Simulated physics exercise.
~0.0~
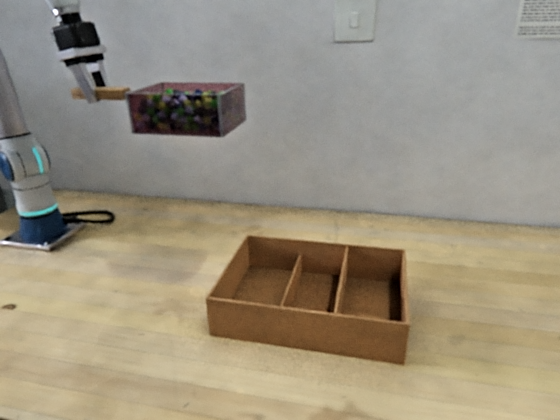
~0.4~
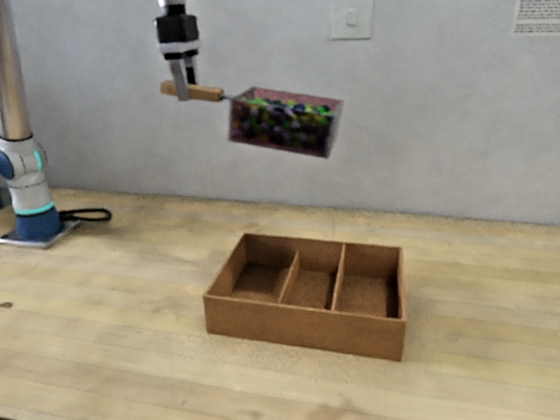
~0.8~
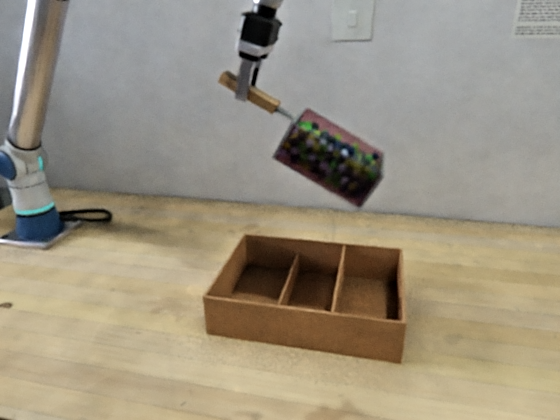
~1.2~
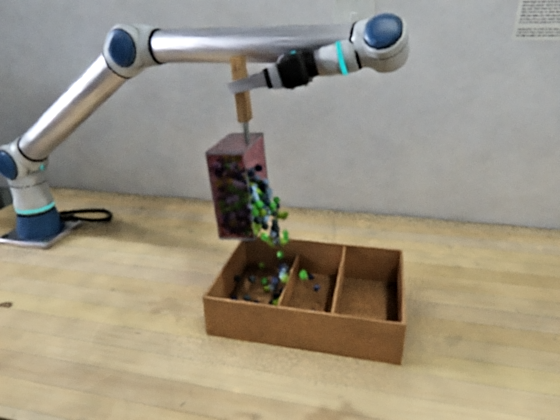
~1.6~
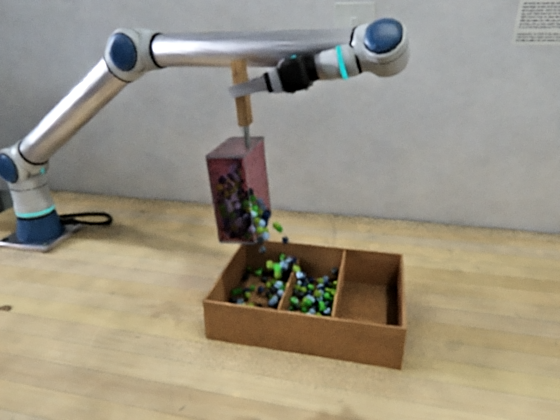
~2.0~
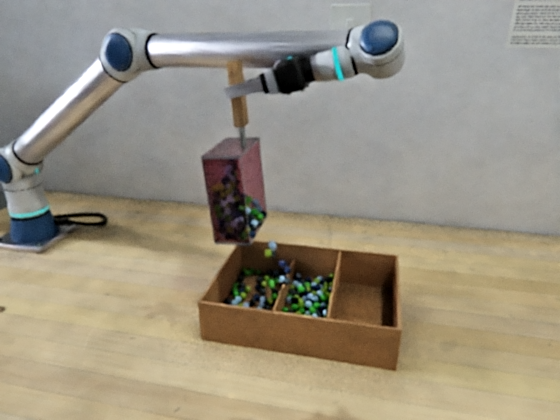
A robot arm, silver with blue joints and based at the left, holds a reddish see-through box of small green, blue and dark sweets by a wooden handle, seen from the front against a grey wall. On the pale wooden table below stands an open brown crate divided into three parts. The arm carries the box right, tipping it gradually, then swings it back left until it hangs nearly upright on end. Sweets pour into the crate's left and middle parts. The flow thins, leaving both parts heaped, the right part looking empty, and many sweets still in the box.
